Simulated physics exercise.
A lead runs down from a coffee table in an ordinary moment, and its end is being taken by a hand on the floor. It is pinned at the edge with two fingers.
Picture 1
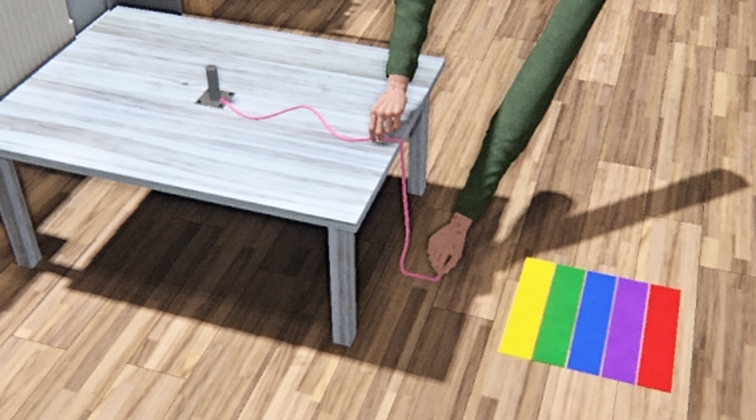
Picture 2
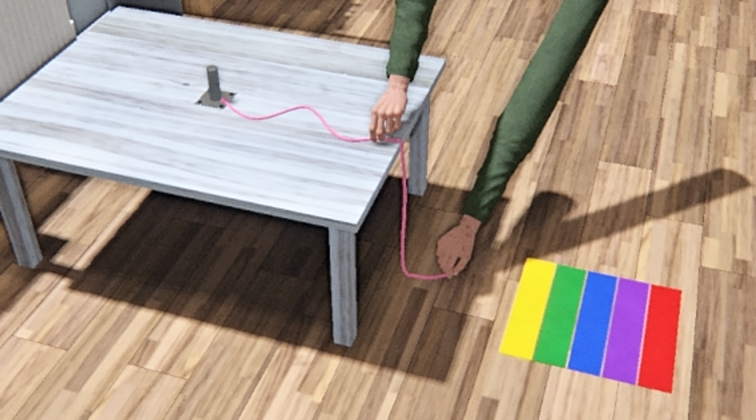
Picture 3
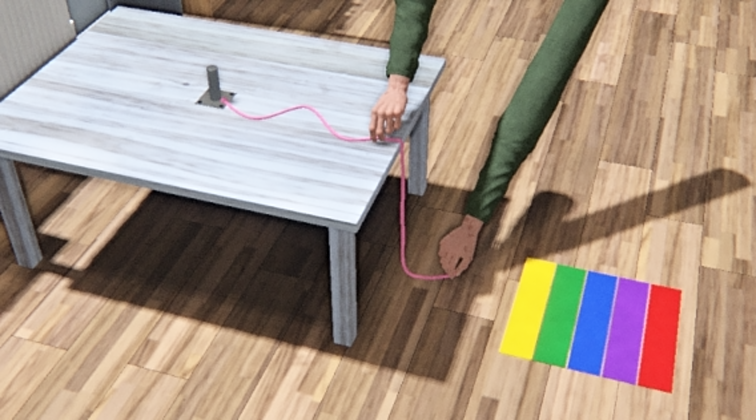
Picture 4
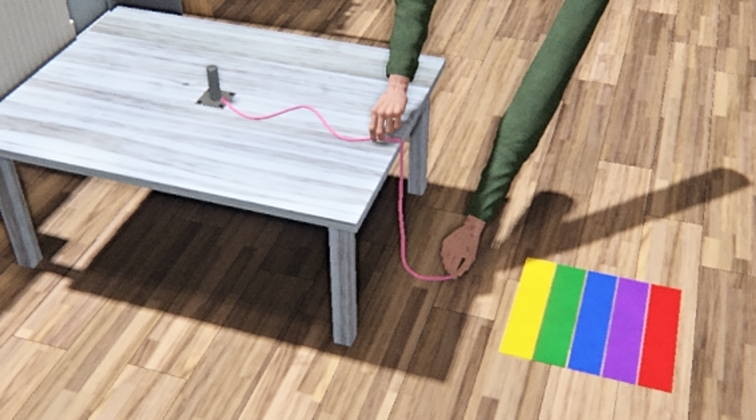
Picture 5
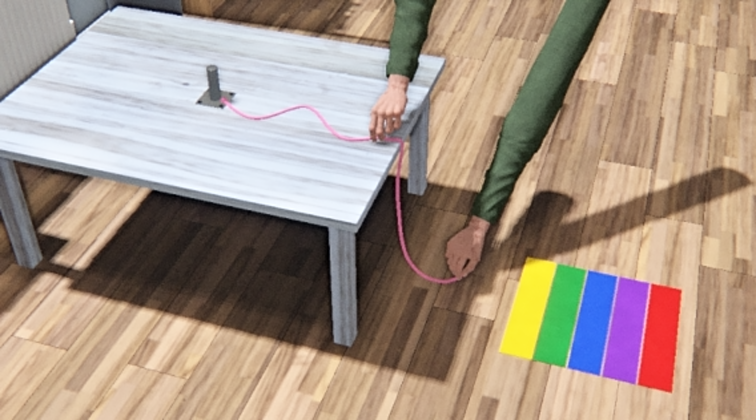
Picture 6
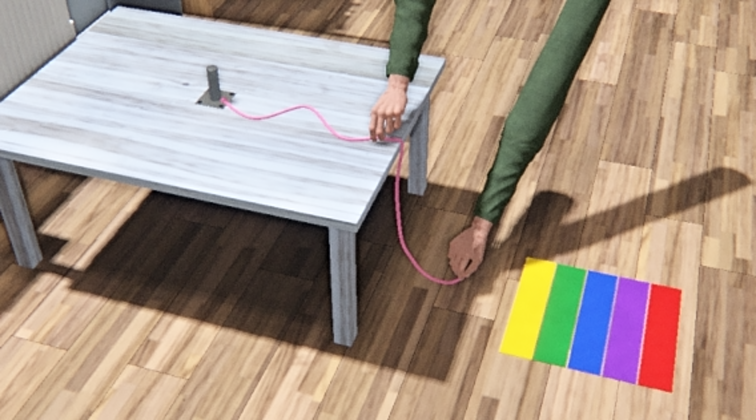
Beside a coffee table, a hand draws a pink lead's end slightly right along the floor.
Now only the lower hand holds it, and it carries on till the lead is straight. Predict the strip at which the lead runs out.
I would say the blue strip.
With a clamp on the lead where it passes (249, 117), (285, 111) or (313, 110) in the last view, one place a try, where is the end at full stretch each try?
Try 1: (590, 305); try 2: (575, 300); try 3: (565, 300).
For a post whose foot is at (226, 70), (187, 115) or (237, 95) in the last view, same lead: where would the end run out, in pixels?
First (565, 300), then (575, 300), then (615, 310).
A little later, end near (524, 289); over yellow.
Next, end near (568, 299); over green.
When it is tight, end near (595, 305); over blue. Over blue.
